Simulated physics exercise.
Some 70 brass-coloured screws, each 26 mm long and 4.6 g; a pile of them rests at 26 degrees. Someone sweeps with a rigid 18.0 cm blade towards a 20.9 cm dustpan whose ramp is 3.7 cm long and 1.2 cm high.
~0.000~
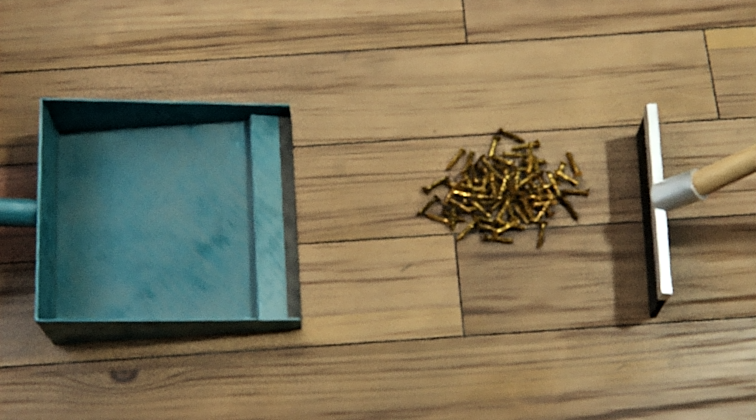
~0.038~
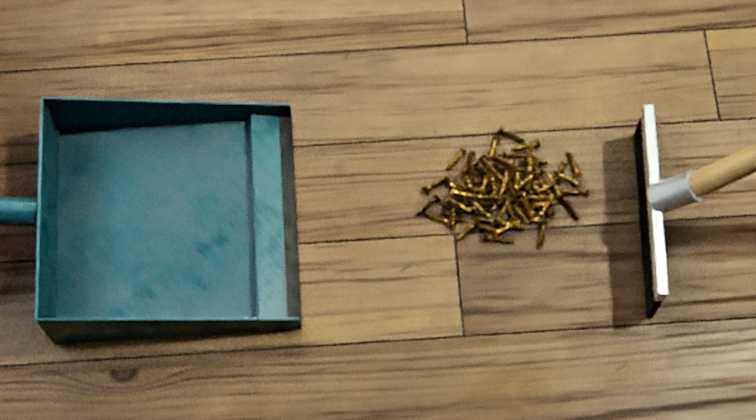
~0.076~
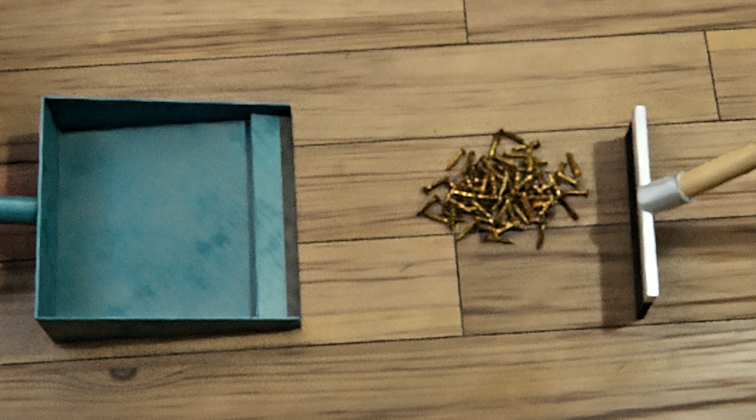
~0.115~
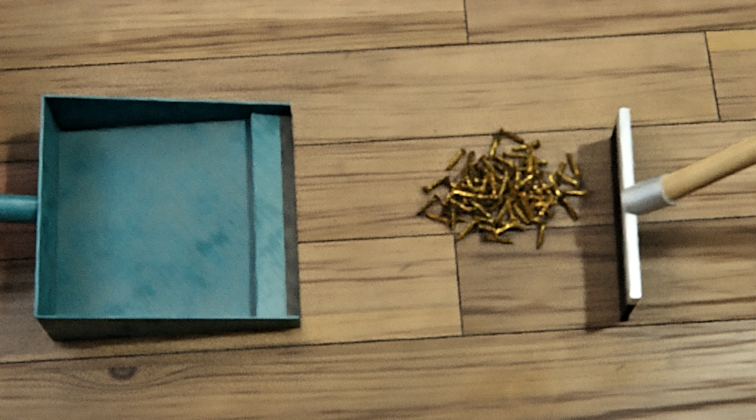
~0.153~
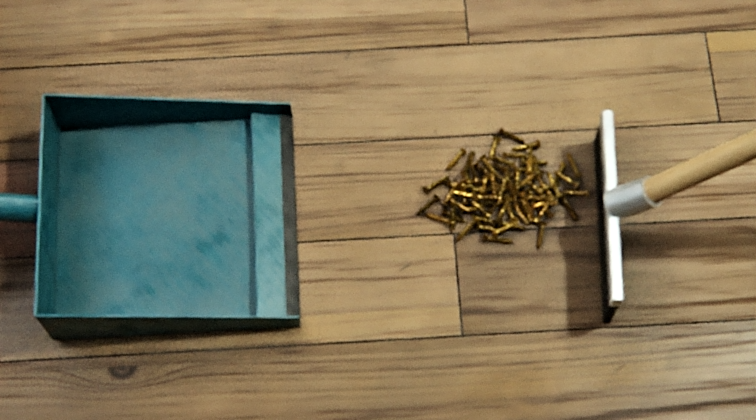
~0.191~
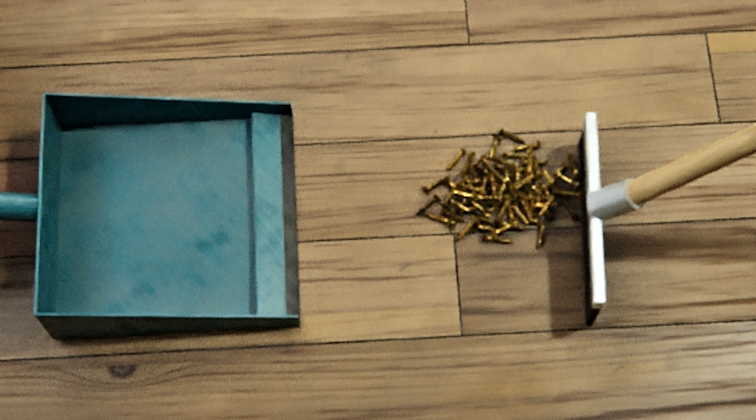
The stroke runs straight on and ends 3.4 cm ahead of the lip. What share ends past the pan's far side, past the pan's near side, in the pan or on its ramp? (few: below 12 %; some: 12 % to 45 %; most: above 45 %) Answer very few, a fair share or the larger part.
Far side very few, near side very few, pan very few.
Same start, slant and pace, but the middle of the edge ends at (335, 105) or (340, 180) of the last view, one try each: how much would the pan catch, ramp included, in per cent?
About 5 and 15 per cent.
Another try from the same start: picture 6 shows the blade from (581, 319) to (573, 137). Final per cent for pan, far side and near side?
Pan 5, far 5, near 0.
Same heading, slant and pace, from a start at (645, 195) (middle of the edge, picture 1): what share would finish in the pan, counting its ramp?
Some 10 per cent.
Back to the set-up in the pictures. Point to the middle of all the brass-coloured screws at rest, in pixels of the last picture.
Near (319, 201).
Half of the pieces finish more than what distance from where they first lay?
Roughly 16 cm.
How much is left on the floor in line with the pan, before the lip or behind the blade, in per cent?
About 95 per cent.
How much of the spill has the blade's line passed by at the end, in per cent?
About 20 per cent.
After 0.47 s, middle of the blade 15 cm from the lip; 0 % over the lip, far side 0 %, near side 0 %.
After 0.65 s, middle of the blade 8 cm from the lip; 0 % over the lip, far side 0 %, near side 0 %.
Then, at 0.96 s, middle of the blade 4 cm from the lip; 5 % over the lip, far side 0 %, near side 0 %.
By 1.3 s all is still; far side 5 %, near side 0 %, pan 5 %, in front of the lip or behind the blade 95 %.
